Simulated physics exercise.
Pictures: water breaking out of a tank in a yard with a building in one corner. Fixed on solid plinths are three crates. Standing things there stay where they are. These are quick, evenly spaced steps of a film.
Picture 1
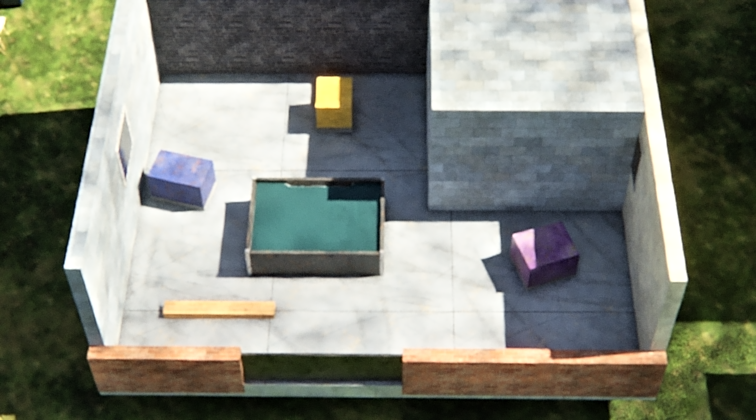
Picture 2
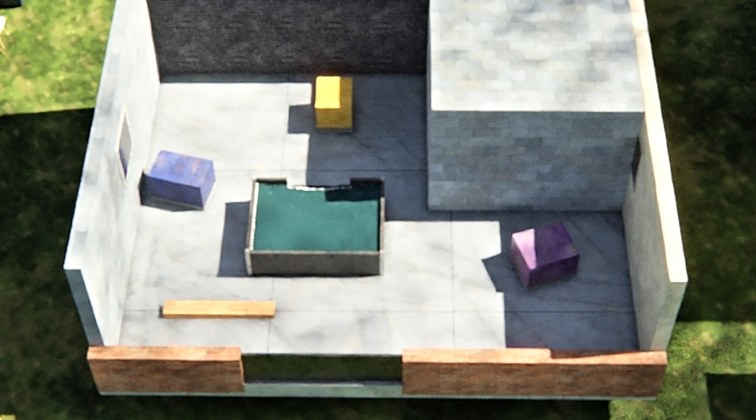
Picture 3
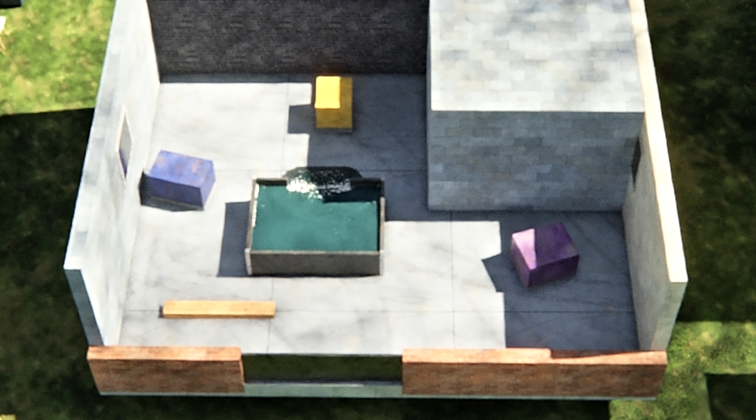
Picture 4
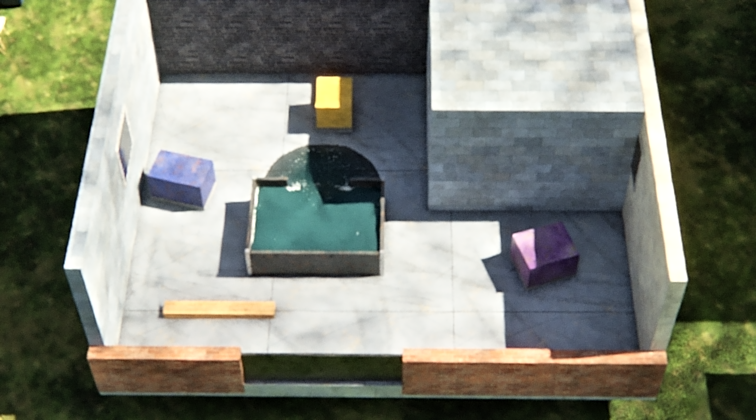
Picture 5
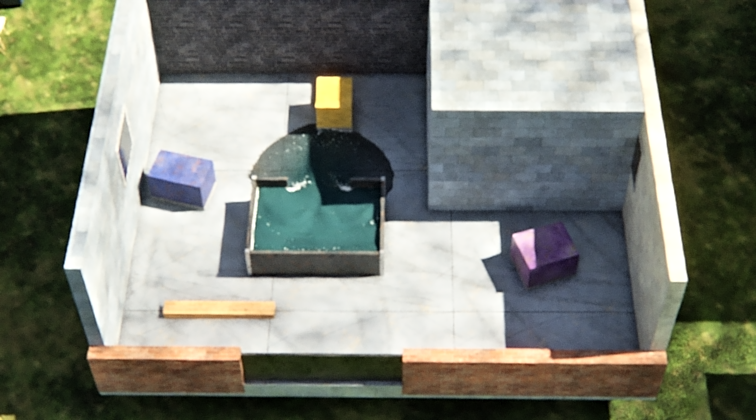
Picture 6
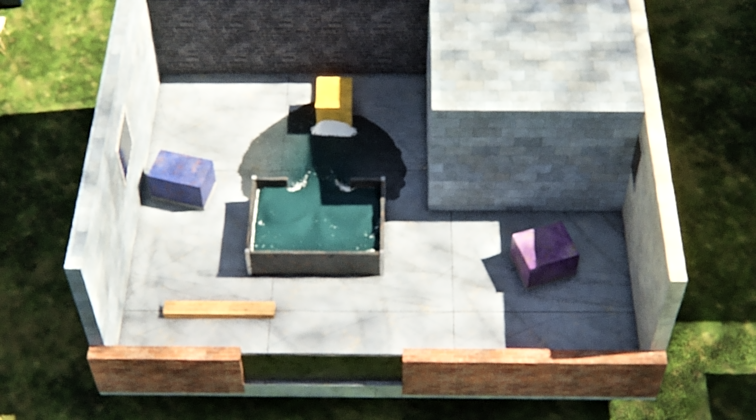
In a walled yard with a building in one corner, an open tank of still, green water opens on its far side, and water pours through the gap, spreading across the paving in a widening arc and reaching a yellow block.
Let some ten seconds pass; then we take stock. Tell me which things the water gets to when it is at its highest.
The yellow crate meets the water, the blue crate meets the water, the purple crate avoids the water.
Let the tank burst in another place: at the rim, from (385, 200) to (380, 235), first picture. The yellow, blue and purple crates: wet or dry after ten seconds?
Going through them, the yellow is never reached, the blue is never reached and the purple gets reached.
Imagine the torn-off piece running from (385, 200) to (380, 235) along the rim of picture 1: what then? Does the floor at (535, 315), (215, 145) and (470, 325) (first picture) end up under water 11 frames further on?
One by one, they turn out drenched, not soaked and drenched.
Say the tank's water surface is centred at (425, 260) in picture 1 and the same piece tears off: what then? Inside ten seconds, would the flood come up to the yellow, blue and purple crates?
Result: Yellow crate - reached, blue crate - reached, purple crate - reached.
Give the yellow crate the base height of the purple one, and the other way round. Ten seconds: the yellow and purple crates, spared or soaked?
So yellow gets reached, and purple stays unflooded.
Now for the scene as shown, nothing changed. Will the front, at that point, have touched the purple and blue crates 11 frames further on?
Purple not reached; blue already wet.
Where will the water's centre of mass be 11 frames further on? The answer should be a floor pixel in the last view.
The centre of mass sits at about (314, 179).
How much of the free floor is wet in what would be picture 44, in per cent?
I'd put it at roughly 50 per cent.
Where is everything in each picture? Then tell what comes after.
In the first frame, the open tank at (317, 218) is whole and still.
In the second frame, water pours out on the open tank's far side and has run to a hidden place.
In the third frame, the front is at (348, 171), out from the gap on the open tank's far side.
In the fourth frame, the front is at (312, 148), out from the gap on the open tank's far side.
In the fifth frame, the front is at (310, 128), out from the gap on the open tank's far side.
In the sixth frame, the front is at (311, 106), out from the gap on the open tank's far side.
A moment on, water covers 20 % of the floor; the yellow crate water round its plinth, the blue crate water round its plinth, the purple crate not reached.
Next, water covers 25 % of the floor; the yellow crate water round its plinth, the blue crate water round its plinth, the purple crate not reached.
Then, water covers 35 % of the floor; the yellow crate water round its plinth, the blue crate water round its plinth, the purple crate not reached.
Later, water covers 50 % of the floor; the yellow crate water round its plinth, the blue crate water round its plinth, the purple crate not reached.
In the end, water covers 70 % of the floor; the yellow crate was topped, the blue crate was topped, the purple crate stayed above the water.
